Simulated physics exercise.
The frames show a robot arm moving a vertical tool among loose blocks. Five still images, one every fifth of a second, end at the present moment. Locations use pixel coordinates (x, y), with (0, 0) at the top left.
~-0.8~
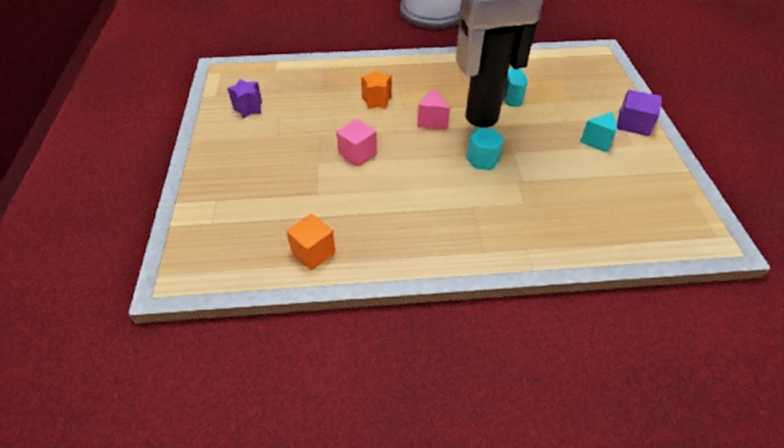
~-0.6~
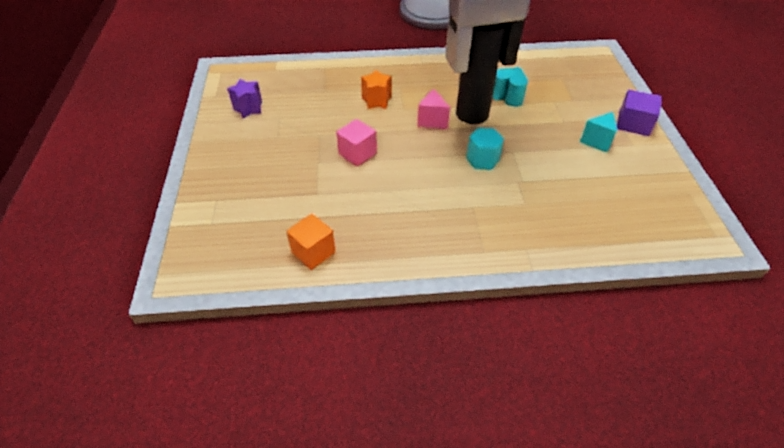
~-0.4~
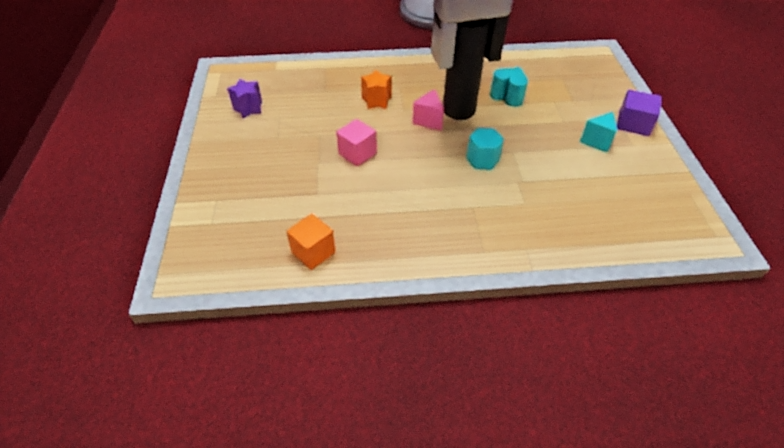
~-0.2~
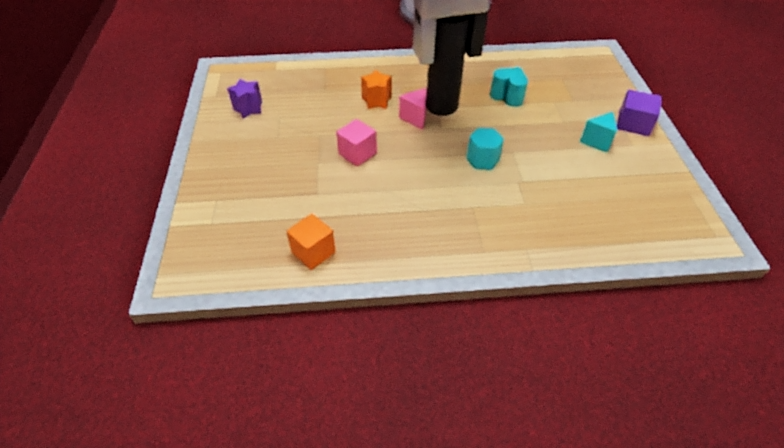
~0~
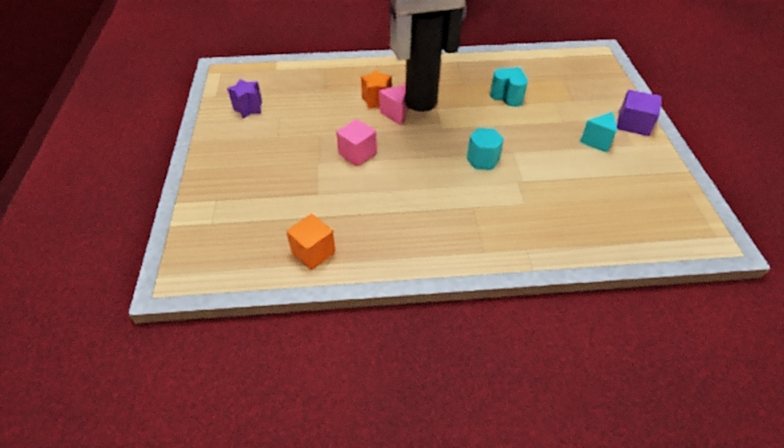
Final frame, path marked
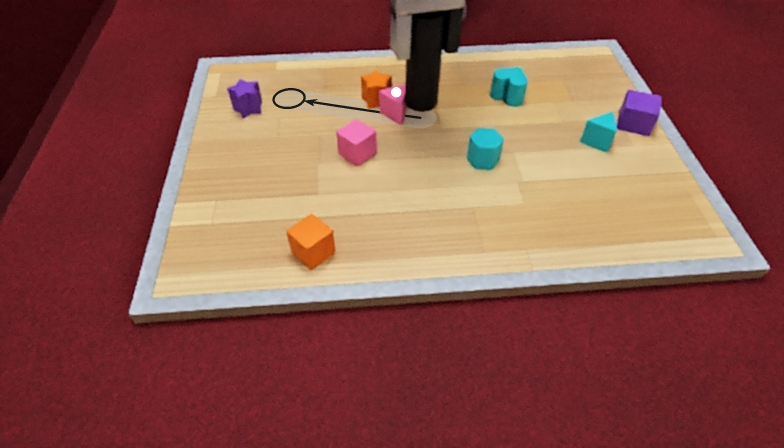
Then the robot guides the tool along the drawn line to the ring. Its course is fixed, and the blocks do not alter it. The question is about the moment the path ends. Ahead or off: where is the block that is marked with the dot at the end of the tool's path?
It is still in front.
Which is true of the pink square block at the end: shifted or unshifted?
Left in place.
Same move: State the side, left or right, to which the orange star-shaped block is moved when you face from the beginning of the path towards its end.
The shift is rightward.
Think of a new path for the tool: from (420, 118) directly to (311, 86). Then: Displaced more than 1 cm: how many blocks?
Two will move.
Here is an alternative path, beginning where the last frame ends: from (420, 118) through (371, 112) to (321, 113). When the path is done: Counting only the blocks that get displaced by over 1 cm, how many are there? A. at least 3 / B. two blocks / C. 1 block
I'll go with B - two blocks.
The line goes from (420, 118) directly to (289, 98); the dot is on the pink three-sided block.
The first path, step by step. One third of the way, tool at (373, 95); orange star-shaped block at (360, 72), turned 75° clockwise; pink three-sided block at (348, 86), turned 15° clockwise.
Two thirds of the way, tool at (329, 89); orange star-shaped block at (348, 67); pink three-sided block at (303, 81).
At the end, tool at (286, 83); purple star-shaped block unmoved; pink square block unmoved; orange star-shaped block at (348, 67), turned 140° clockwise; pink three-sided block at (261, 75).
